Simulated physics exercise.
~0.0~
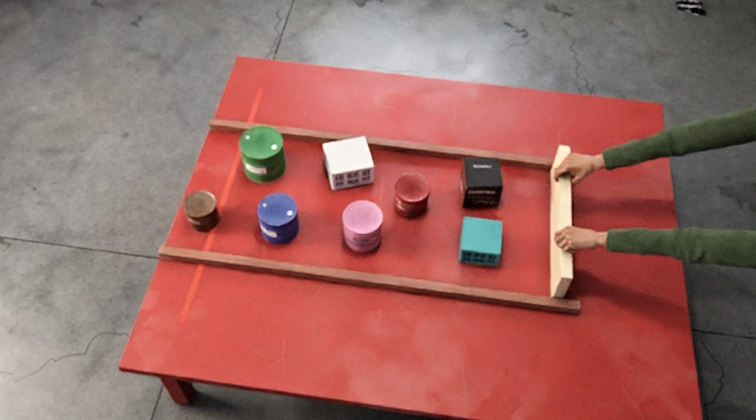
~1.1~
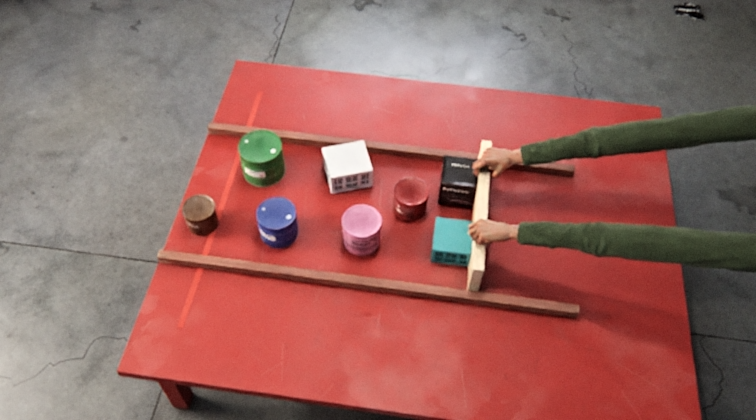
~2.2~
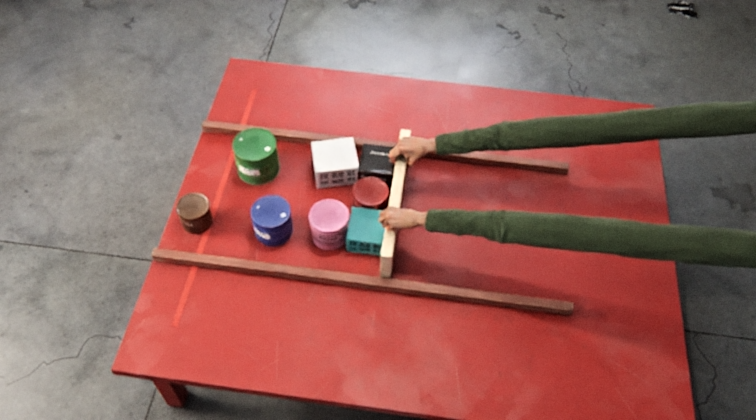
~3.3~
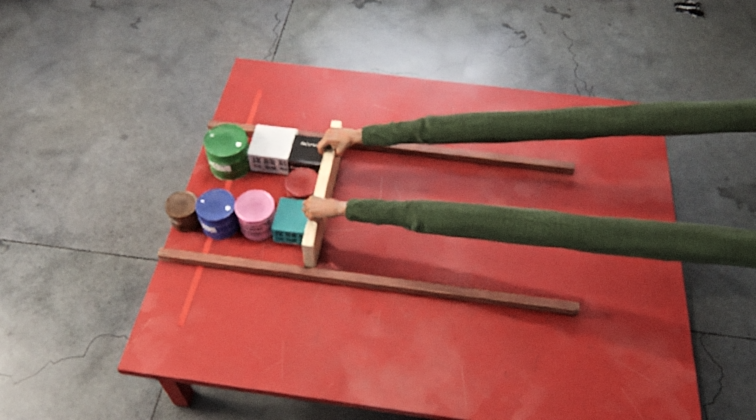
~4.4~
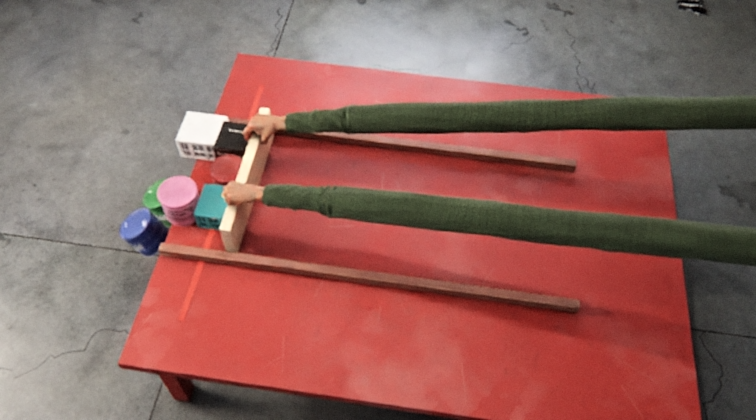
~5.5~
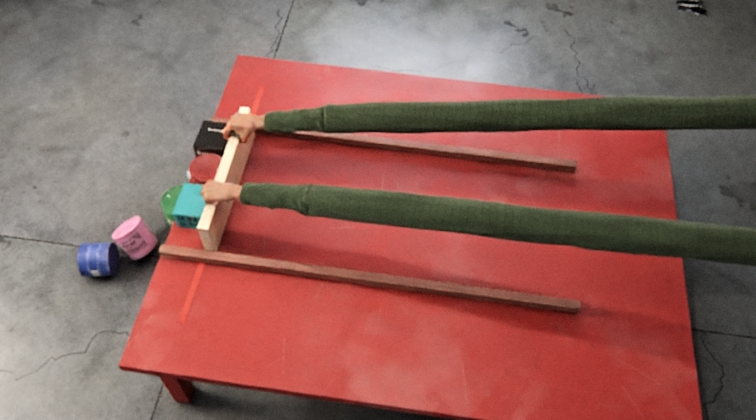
Two hands push a plank left across a red table, sending several containers off the edge.
